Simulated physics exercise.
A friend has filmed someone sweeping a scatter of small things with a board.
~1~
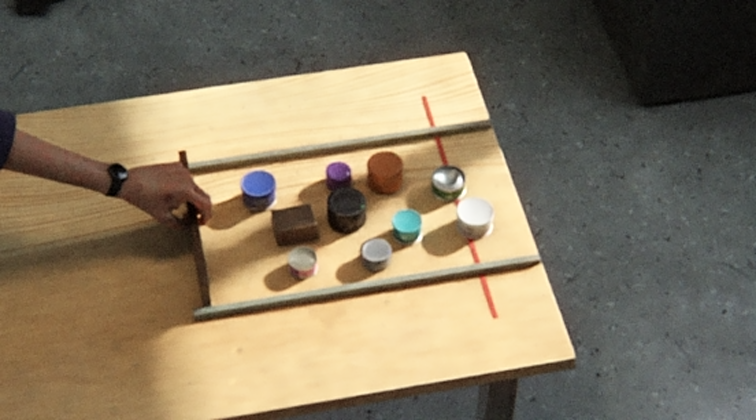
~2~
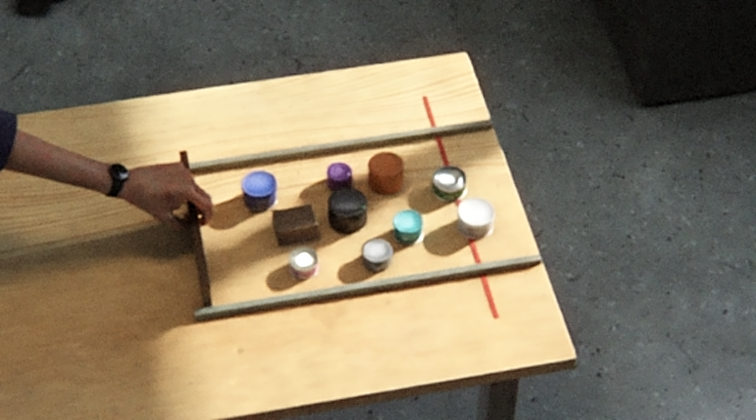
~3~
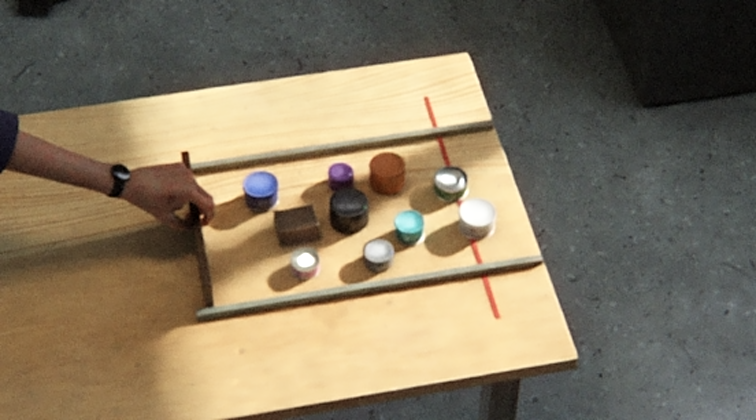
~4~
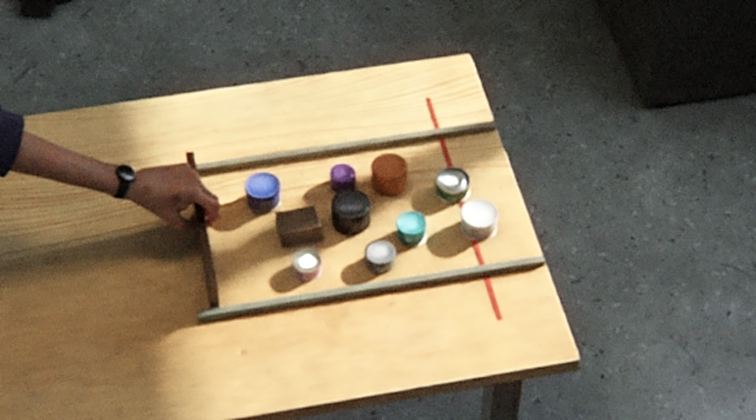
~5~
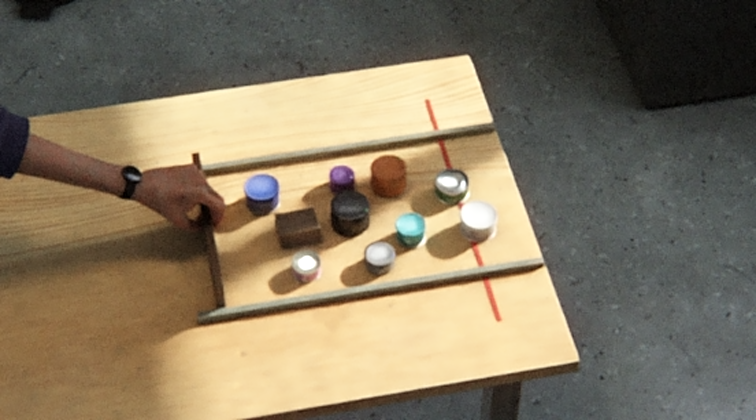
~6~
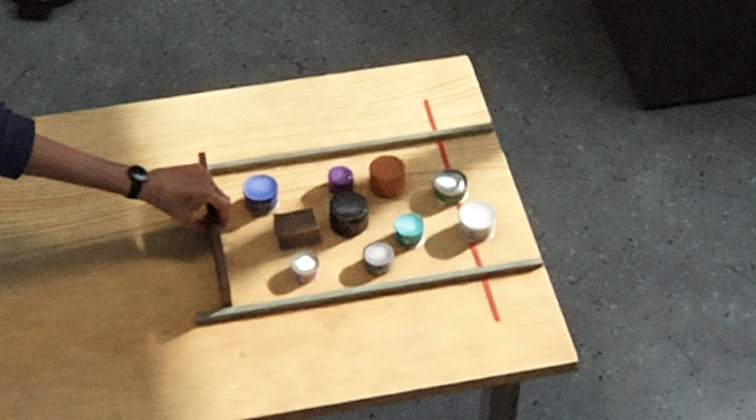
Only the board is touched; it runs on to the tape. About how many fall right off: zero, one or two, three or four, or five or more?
In the end the number that fall off is one or two.
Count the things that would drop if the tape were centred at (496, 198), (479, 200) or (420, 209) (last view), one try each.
The counts: 6, 4 and 0.
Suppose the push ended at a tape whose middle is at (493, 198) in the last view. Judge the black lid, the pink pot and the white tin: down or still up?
The black lid tumbles off, the pink pot survives, the white tin comes down.
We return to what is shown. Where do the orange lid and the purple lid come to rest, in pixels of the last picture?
The orange lid at (501, 161), the purple lid at (454, 142).
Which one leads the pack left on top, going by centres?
Foremost is the black lid.
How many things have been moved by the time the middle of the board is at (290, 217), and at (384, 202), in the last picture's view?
4 and 9.
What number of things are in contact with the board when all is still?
The number is 4.
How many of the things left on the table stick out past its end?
It comes to 2.
A little later, none off yet; white tin at rest near (477, 222); green pot at rest near (451, 187); turquoise tin at rest near (409, 231).
Next, none off yet; white tin at rest near (477, 222); green pot shifted a little near (470, 182); turquoise tin shifted about its own width near (431, 231).
When it is over, the number that fall off is one or two; down, green pot and white tin.
